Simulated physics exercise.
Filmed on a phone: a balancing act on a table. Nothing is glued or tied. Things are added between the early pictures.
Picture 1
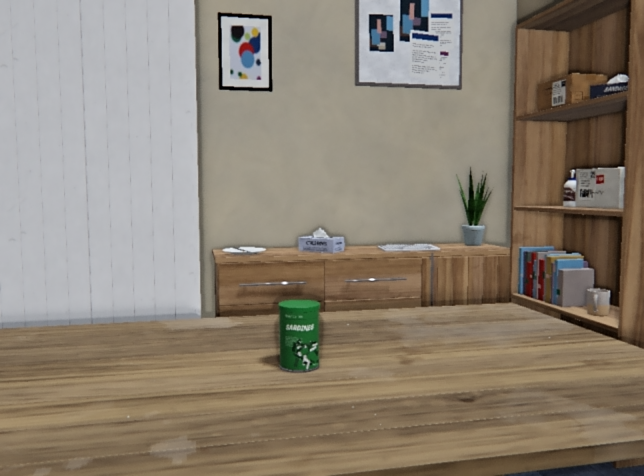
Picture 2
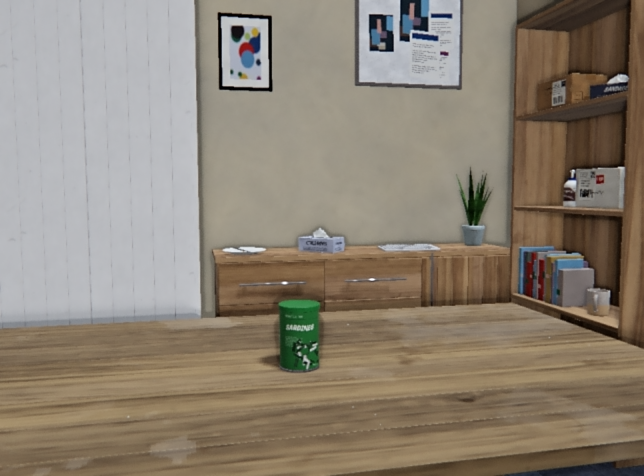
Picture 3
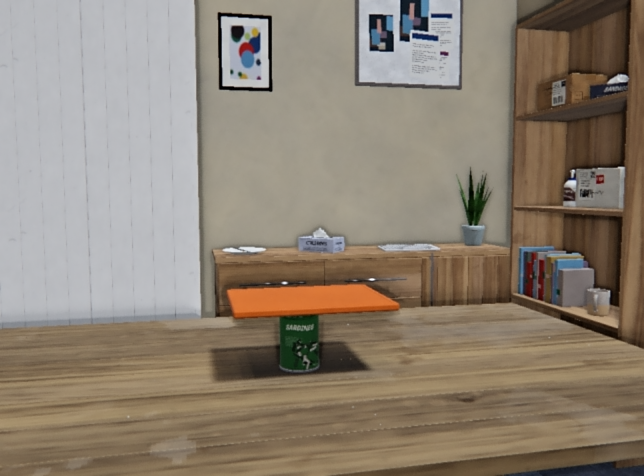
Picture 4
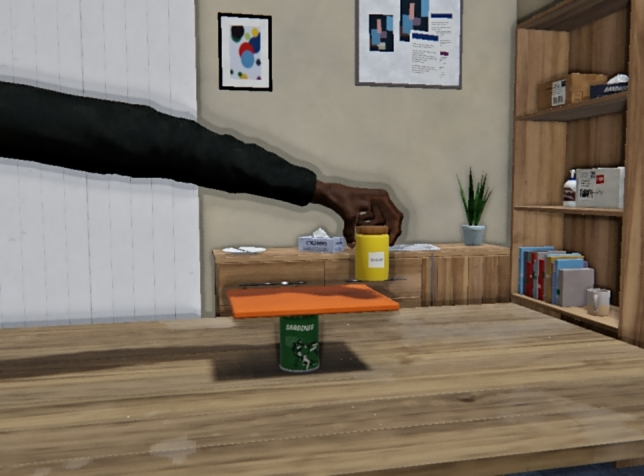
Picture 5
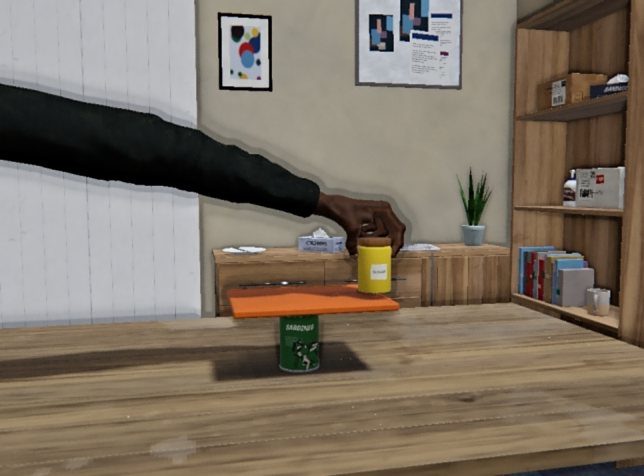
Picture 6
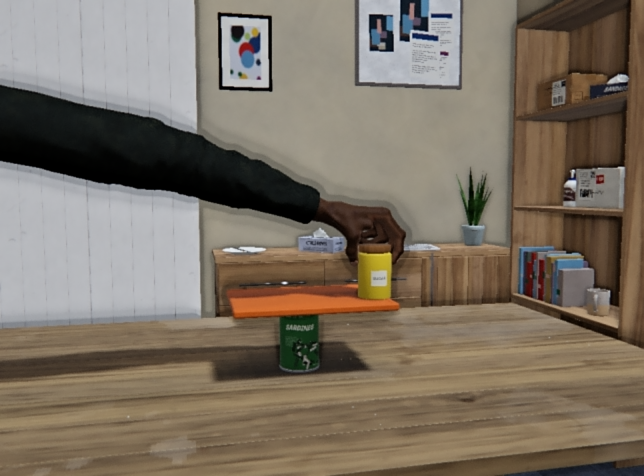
A dark-sleeved arm reaches in from the left over a wooden table, seen from a still, level view facing a beige wall with framed prints, a low cabinet and a bookshelf at right. A green can stands alone near the centre, then an orange board appears flat on top of it. The hand lowers a yellow jar a short way onto the board's right end and keeps hold of it.
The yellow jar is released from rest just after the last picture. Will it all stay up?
Here the stack comes apart.
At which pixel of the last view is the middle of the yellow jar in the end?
At about (423, 352).
Then, 0.40 s on from there, yellow jar now fallen; orange lid turned 54° from how it was put.
Then, 0.60 s on from there, orange lid turned 56° from how it was put.
In the end, fallen, yellow jar; toppled in the stack, orange lid; green tin unmoved. At the end, from the last picture's camera, yellow jar near (423, 351). The stack gives way.
